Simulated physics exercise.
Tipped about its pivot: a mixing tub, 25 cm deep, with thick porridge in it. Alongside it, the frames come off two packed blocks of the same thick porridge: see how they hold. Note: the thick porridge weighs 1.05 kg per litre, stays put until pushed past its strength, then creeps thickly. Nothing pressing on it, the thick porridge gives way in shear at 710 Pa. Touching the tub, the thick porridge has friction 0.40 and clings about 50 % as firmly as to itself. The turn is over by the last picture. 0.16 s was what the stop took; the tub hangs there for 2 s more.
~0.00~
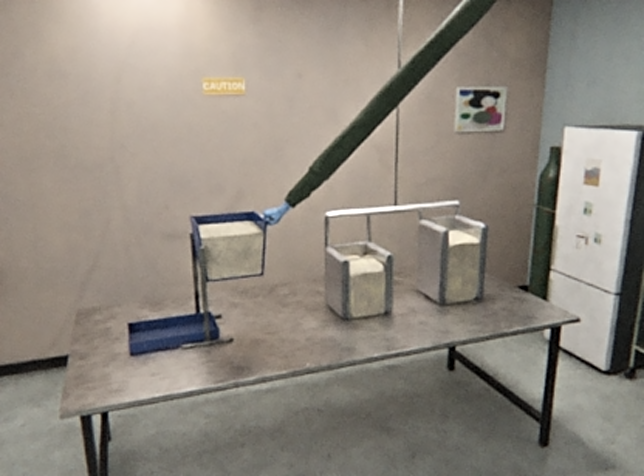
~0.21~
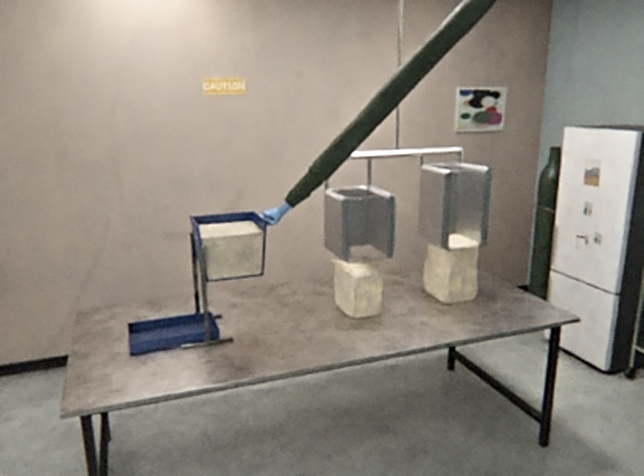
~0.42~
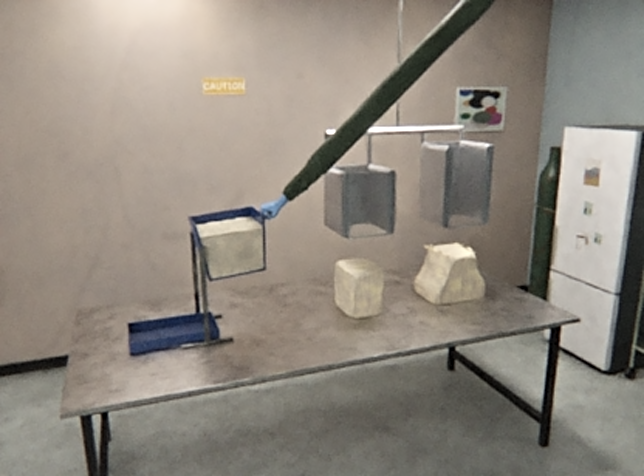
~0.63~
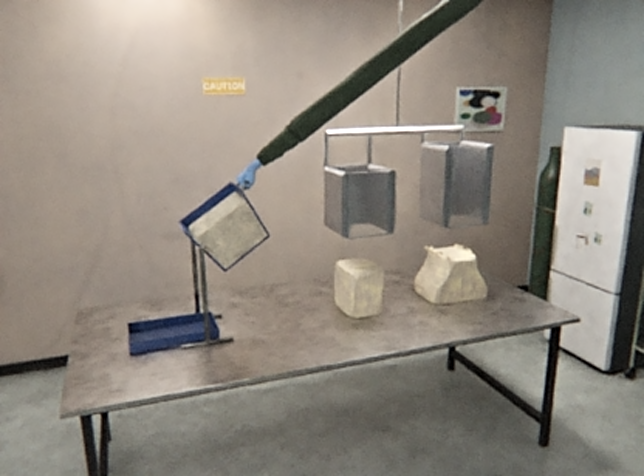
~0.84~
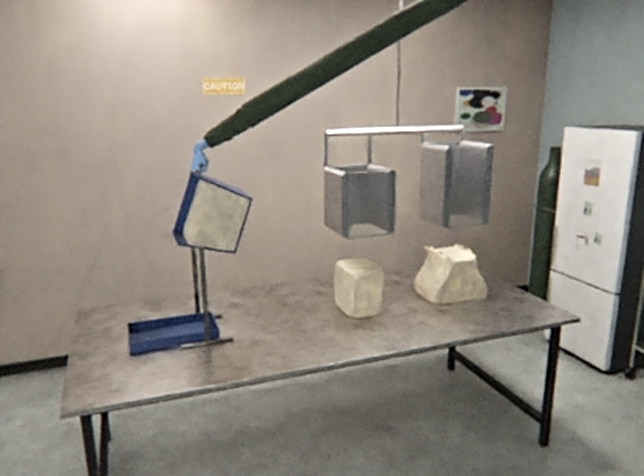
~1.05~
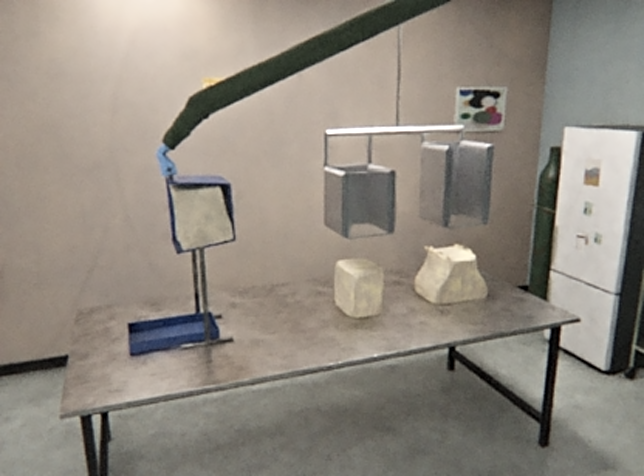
Lab table with metal moulds lifting off two pale blocks, the right one slumping, then a gloved arm tipping a blue tub sideways.
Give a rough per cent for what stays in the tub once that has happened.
Roughly 45 per cent stays in the tub.
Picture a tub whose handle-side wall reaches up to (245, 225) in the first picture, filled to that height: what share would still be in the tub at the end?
About 100 per cent.
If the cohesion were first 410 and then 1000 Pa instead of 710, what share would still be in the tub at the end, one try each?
In that order: 35 %, 100 %.
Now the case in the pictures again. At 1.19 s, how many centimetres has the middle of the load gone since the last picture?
It has moved close to 5 cm.
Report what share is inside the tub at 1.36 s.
Some 65 per cent.
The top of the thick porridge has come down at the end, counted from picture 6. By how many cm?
The top ends up some 14 cm below its level in the last picture.
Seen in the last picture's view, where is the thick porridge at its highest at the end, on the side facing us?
(206, 219).
After 1.19 s, the tub is at 92 degrees and holds 90 %.
After 1.36 s, the tub is at 92 degrees and holds 65 %.
After 1.53 s, the tub is at 92 degrees and holds 47 %.
After 1.70 s, the tub is at 92 degrees and holds 45 %.
After 3.05 s, at the end, the tub is at 92 degrees and holds 45 %.
